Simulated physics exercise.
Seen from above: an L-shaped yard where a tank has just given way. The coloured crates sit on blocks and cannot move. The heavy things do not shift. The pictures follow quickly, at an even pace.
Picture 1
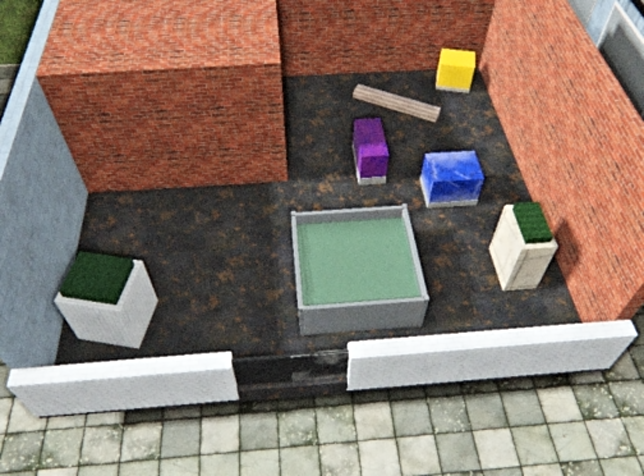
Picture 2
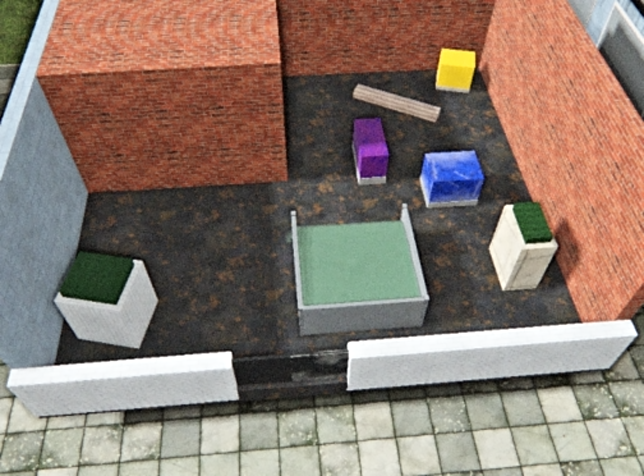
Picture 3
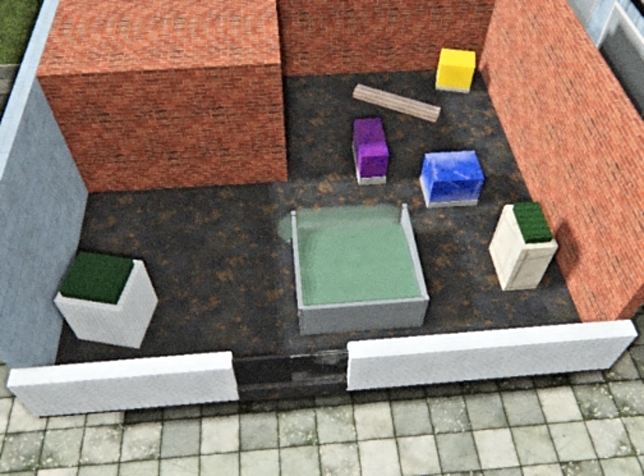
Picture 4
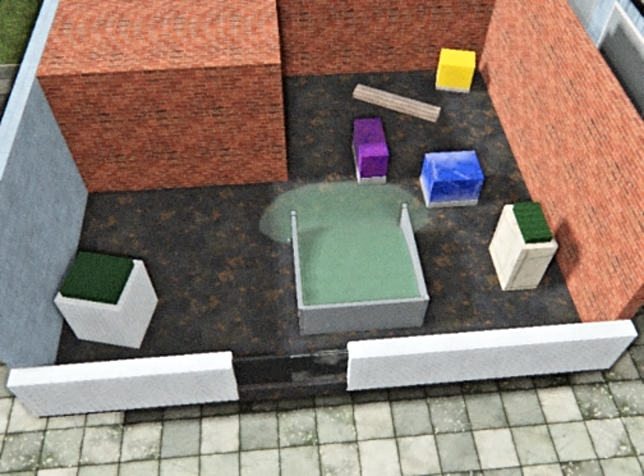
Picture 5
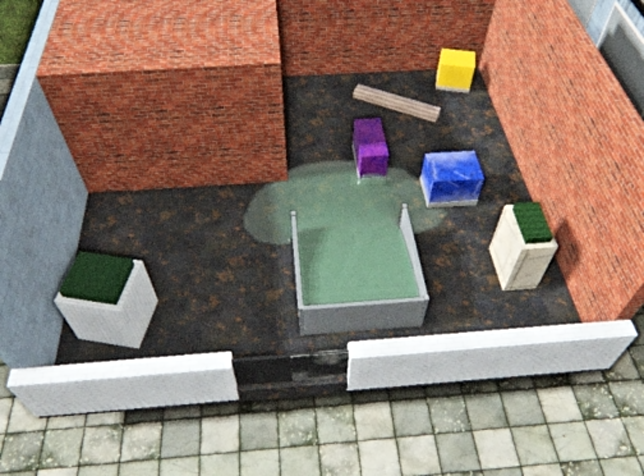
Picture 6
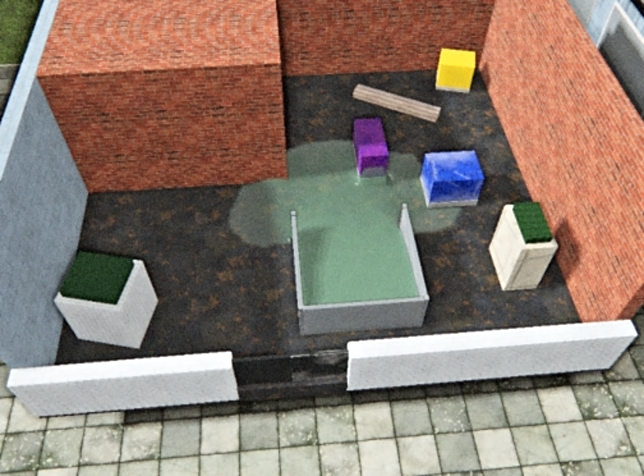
Green water pours from the tank's open far side and spreads across the dark yard.
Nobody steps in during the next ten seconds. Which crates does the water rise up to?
The purple crate is soaked; the blue crate is soaked; the yellow crate is soaked.
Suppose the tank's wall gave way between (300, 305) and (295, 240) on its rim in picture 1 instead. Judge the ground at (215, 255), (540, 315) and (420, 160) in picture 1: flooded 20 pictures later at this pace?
In that order: Under water, not flooded, clear.
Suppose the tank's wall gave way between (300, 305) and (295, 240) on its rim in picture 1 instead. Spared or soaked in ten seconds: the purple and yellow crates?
Then: Purple crate is spared; yellow crate stays dry.
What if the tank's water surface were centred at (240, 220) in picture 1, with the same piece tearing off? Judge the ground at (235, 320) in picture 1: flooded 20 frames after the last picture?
Verdict: Dry.
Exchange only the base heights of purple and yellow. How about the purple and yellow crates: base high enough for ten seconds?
One by one: The purple one is soaked, the yellow one is soaked.
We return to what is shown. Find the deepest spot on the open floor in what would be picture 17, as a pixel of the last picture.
Close to (298, 82).
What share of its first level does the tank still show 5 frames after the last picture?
Close to 44 %.
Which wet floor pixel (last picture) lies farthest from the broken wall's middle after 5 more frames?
I would point to (280, 78).
A moment on, water covers 30 % of the floor; the purple crate water round its plinth, the blue crate water round its plinth, the yellow crate not reached.
Next, water covers 45 % of the floor; the purple crate water round its plinth, the blue crate water round its plinth, the yellow crate water round its plinth.
Then, water covers 60 % of the floor; the purple crate water round its plinth, the blue crate water round its plinth, the yellow crate water round its plinth.
Later, water covers 75 % of the floor; the purple crate water round its plinth, the blue crate water round its plinth, the yellow crate water round its plinth.
In the end, water covers 95 % of the floor; the purple crate was topped, the blue crate was topped, the yellow crate was topped.
